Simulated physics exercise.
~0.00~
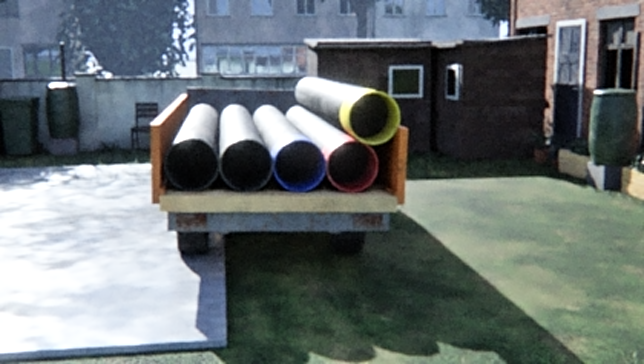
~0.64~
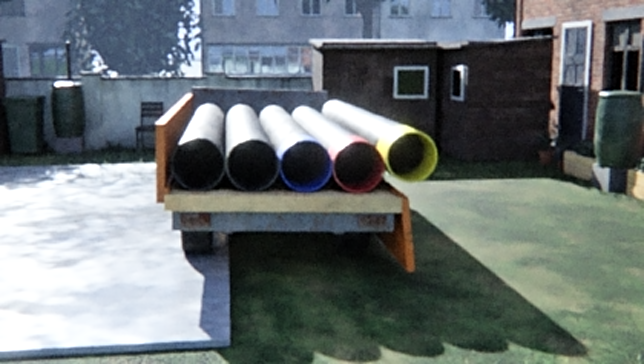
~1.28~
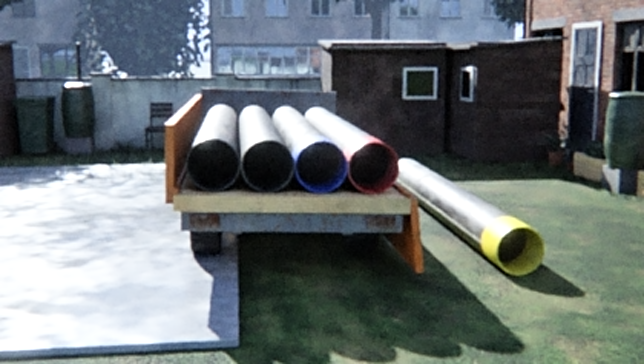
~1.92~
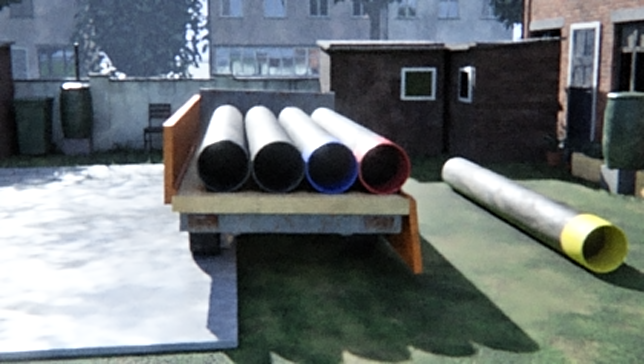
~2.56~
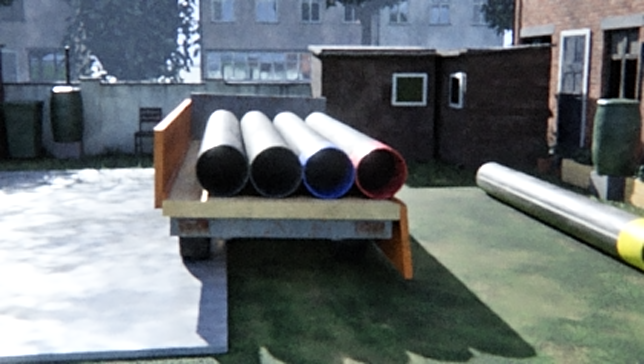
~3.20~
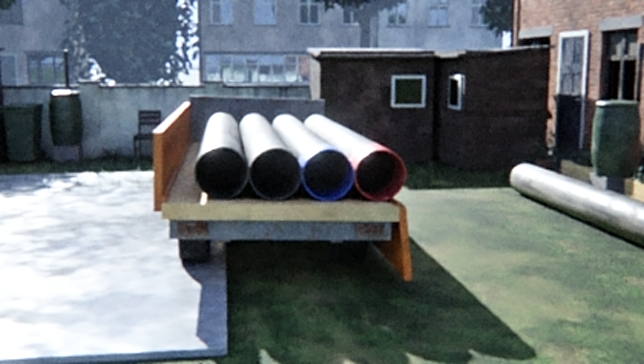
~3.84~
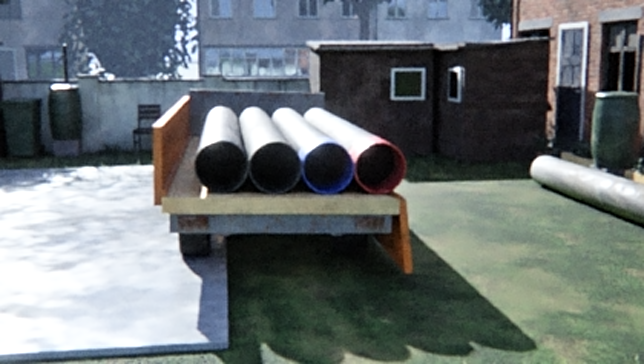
In a sunlit yard with a dark shed and a brick house behind, a low trailer holds five large pipes, one with a yellow end resting on top beside the red one. The right side board drops open and hangs down, and the yellow-ended pipe rolls off over that edge. It lands on the grass and keeps rolling right, away from the trailer. Meanwhile the four remaining pipes shift slightly to the right across the deck, then settle. At the end they lie side by side on the trailer, while the fallen pipe lies partly out of view at the right.
